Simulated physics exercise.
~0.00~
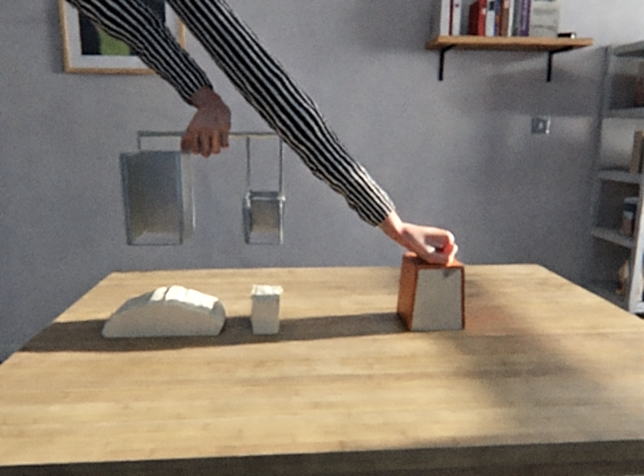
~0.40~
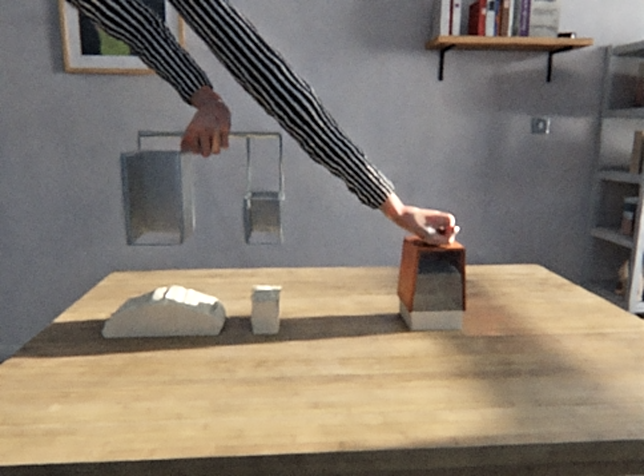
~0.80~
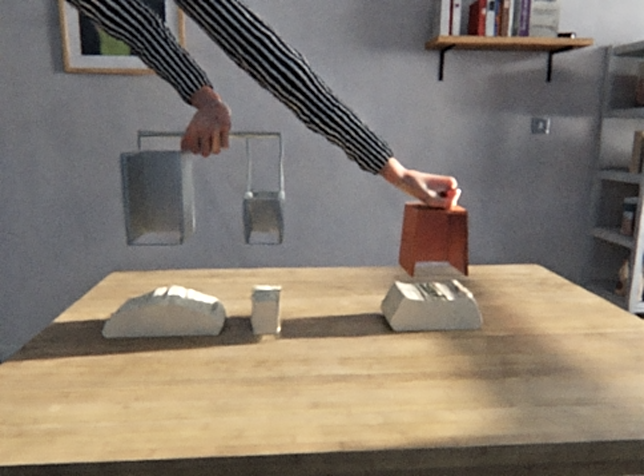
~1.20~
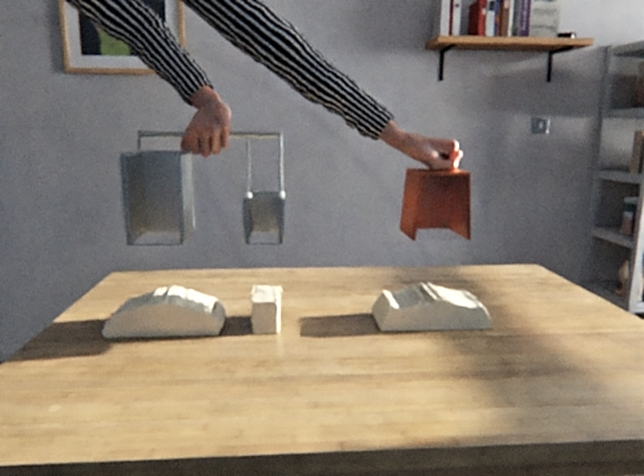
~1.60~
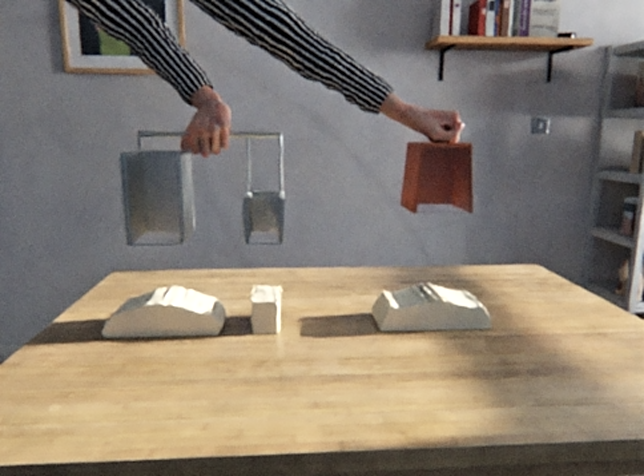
The footage shows a hand drawing a reddish-orange tin straight up from a wooden table while another hand holds two grey containers on a frame above two pale blocks, and the packed pale material left beneath the tin slumps into a low, wide mound.
